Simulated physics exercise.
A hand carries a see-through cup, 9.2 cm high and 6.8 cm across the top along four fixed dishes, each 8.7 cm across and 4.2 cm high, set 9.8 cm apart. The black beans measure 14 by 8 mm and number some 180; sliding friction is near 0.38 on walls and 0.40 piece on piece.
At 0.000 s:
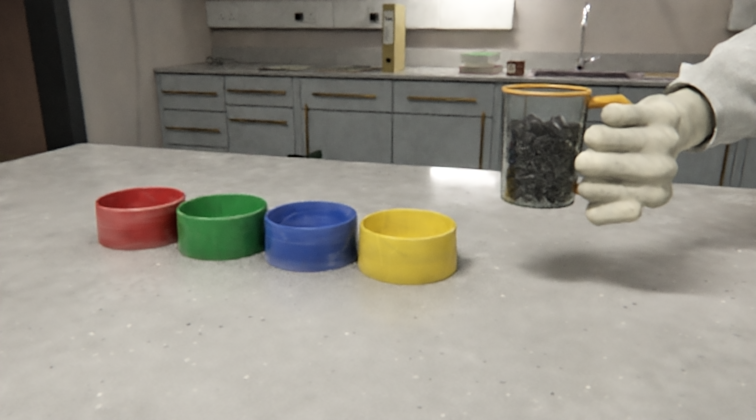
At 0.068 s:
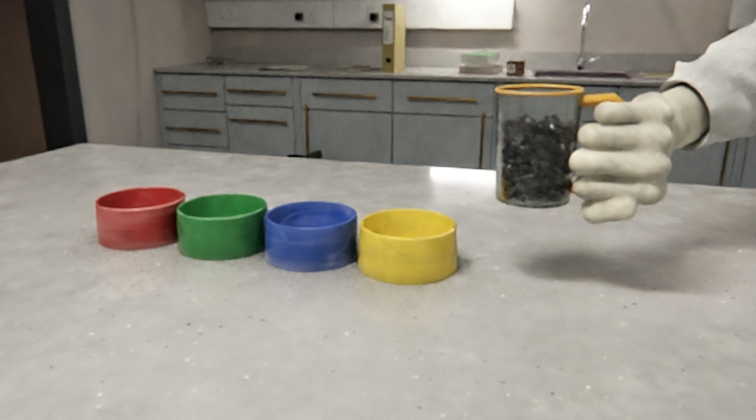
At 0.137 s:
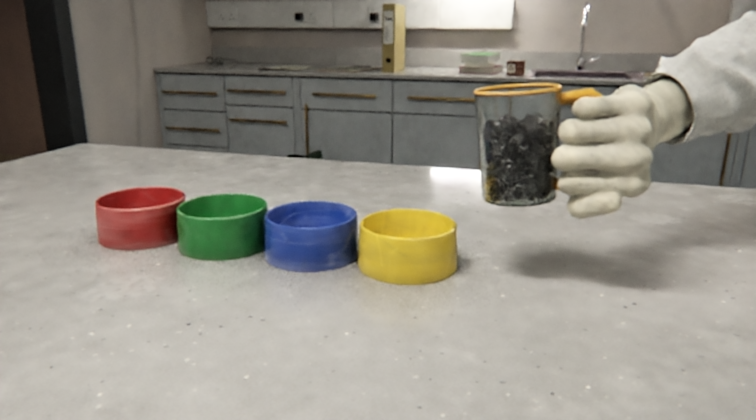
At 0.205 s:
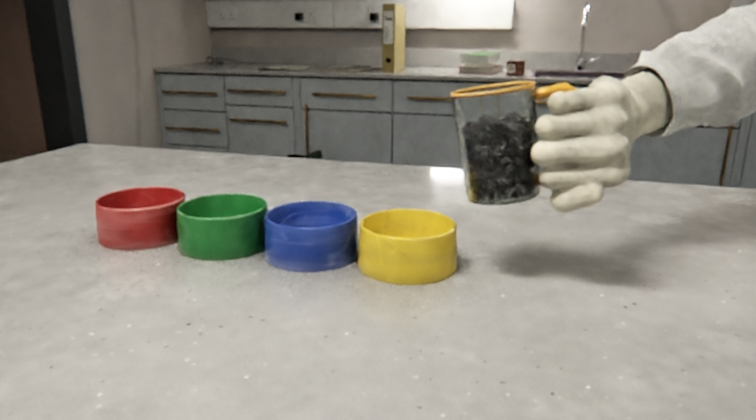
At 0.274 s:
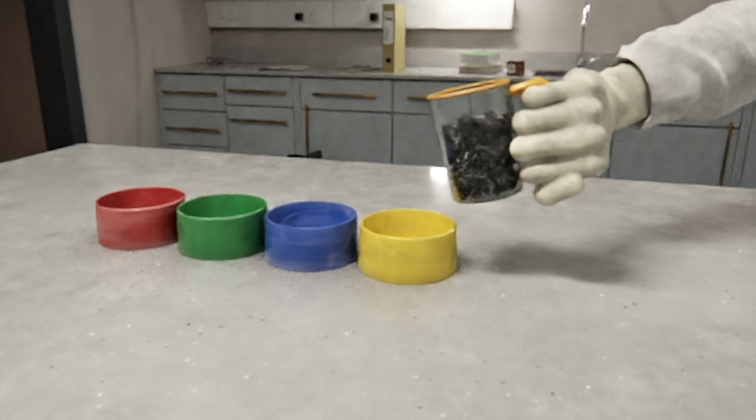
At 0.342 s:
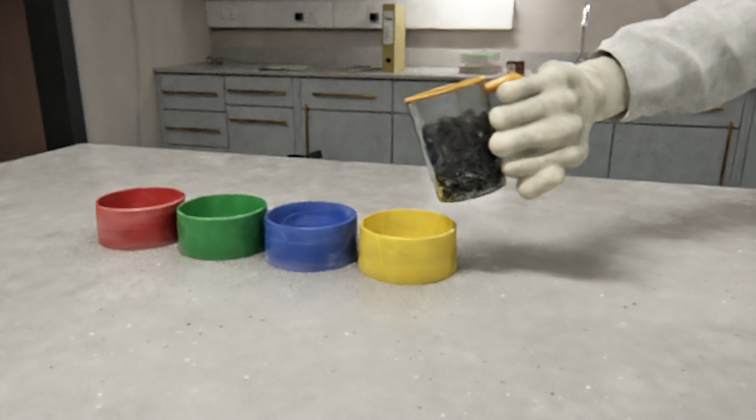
At first, a gloved hand holds a see-through cup of black beans upright by its orange handle, to the right of red, green, blue and yellow dishes on a pale counter. The hand then carries the cup left, tilting it gradually leftward until it is slanted above the yellow dish's right side.
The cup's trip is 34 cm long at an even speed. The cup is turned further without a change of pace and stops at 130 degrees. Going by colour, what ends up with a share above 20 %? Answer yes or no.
Red yes, blue no, green no, yellow no, counter no.
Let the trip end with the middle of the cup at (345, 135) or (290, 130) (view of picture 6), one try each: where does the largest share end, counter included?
The winner: Blue; green.
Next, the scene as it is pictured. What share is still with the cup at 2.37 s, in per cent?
About 0 per cent.
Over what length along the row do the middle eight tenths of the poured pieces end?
About 5 cm.
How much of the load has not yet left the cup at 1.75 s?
About 85 per cent.
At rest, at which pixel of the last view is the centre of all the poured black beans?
Near (146, 215).
After 1.19 s, tilt 70 degrees; cup holds 100 %.
Then, at 1.75 s, tilt 105 degrees; cup holds 85 %, red 15 %.
After 2.37 s, tilt 130 degrees; cup holds 0 %, red 100 %.
In the end, at 2.7 s, red 100 %, blue 0 %, green 0 %, yellow 0 %, counter 0 %.
